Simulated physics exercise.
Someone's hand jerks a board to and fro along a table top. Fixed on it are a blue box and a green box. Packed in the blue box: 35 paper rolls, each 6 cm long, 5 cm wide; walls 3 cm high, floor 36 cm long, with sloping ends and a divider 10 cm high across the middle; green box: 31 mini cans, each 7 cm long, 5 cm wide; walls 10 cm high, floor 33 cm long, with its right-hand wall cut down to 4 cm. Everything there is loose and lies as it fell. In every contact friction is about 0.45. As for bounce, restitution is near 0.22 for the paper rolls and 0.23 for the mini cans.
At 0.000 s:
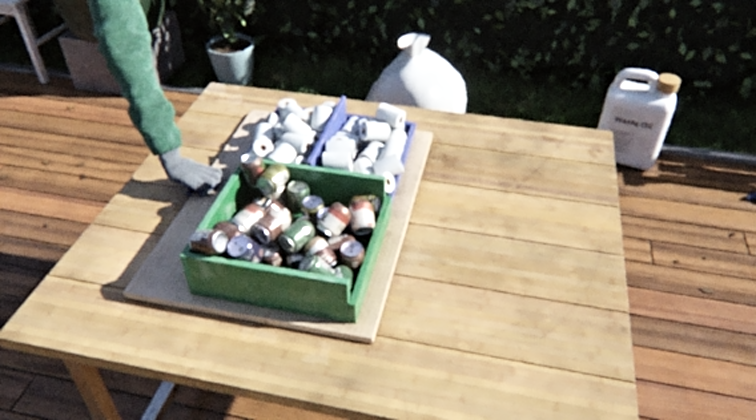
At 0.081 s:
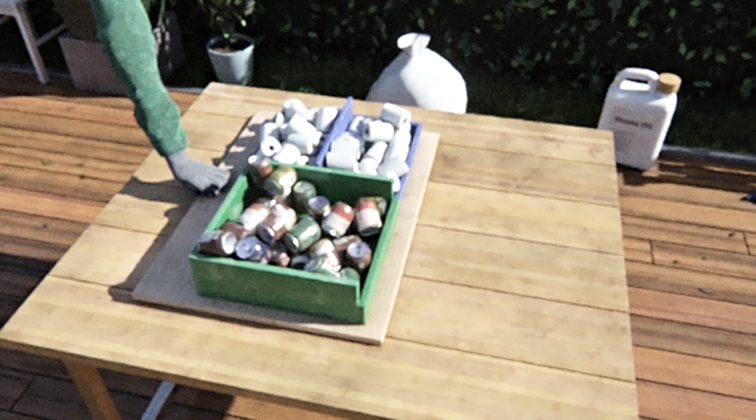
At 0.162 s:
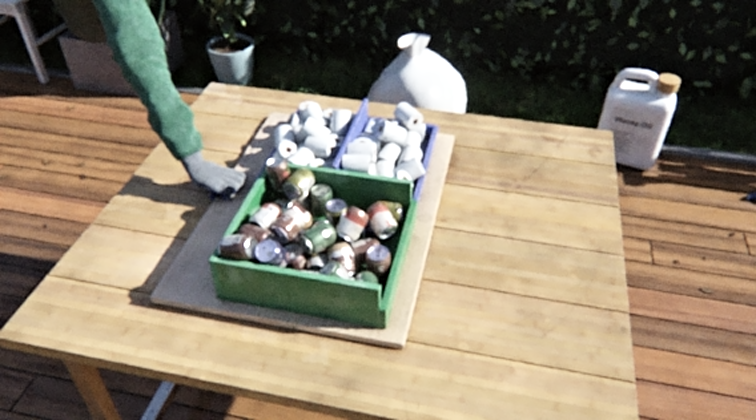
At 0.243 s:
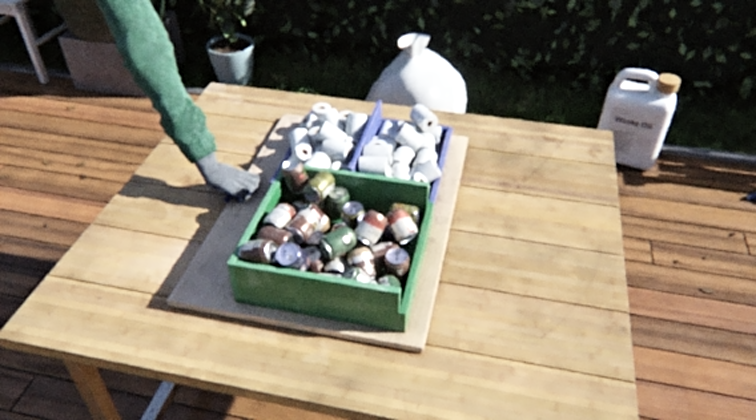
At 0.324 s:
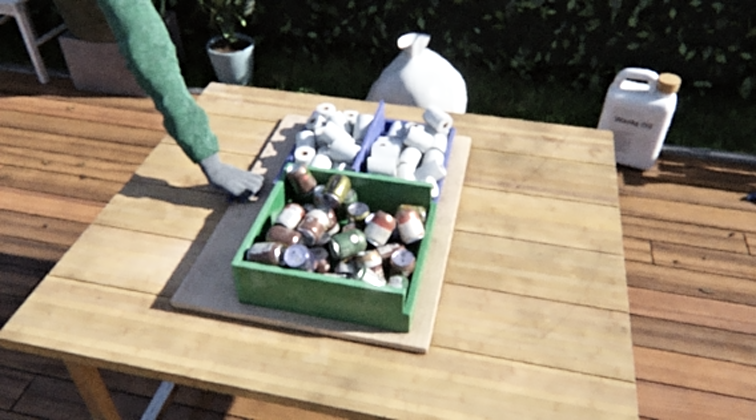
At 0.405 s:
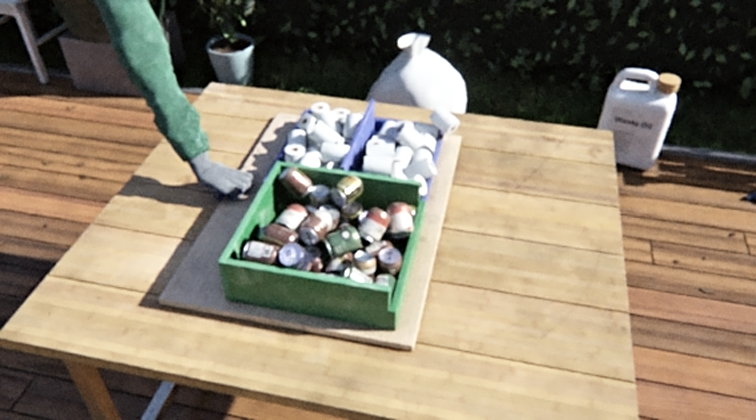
A gloved hand in a green sleeve slides a board across a wooden table on a sunlit deck, seen from above at a fixed angle. On the board, a green box of small cans sits before a blue box of white rolls, with a white sack and jug behind. The board moves right, slows, then shifts slightly back left, the loose cans jostling.
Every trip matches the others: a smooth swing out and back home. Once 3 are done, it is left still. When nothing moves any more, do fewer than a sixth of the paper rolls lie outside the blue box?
I expect it to lose a smaller share than one sixth.
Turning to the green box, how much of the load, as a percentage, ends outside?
Green box: 5%.
After 0.71 s, blue box 34 in, 1 out and green box 31 in, 0 out.
After 1.09 s, blue box 34 in, 1 out and green box 31 in, 0 out.
After 1.63 s, blue box 34 in, 1 out and green box 31 in, 0 out.
Final count (at 2.31 s), blue box 34 in, 1 out and green box 30 in, 1 out. Asked share, 1 of 35, 3 per cent.
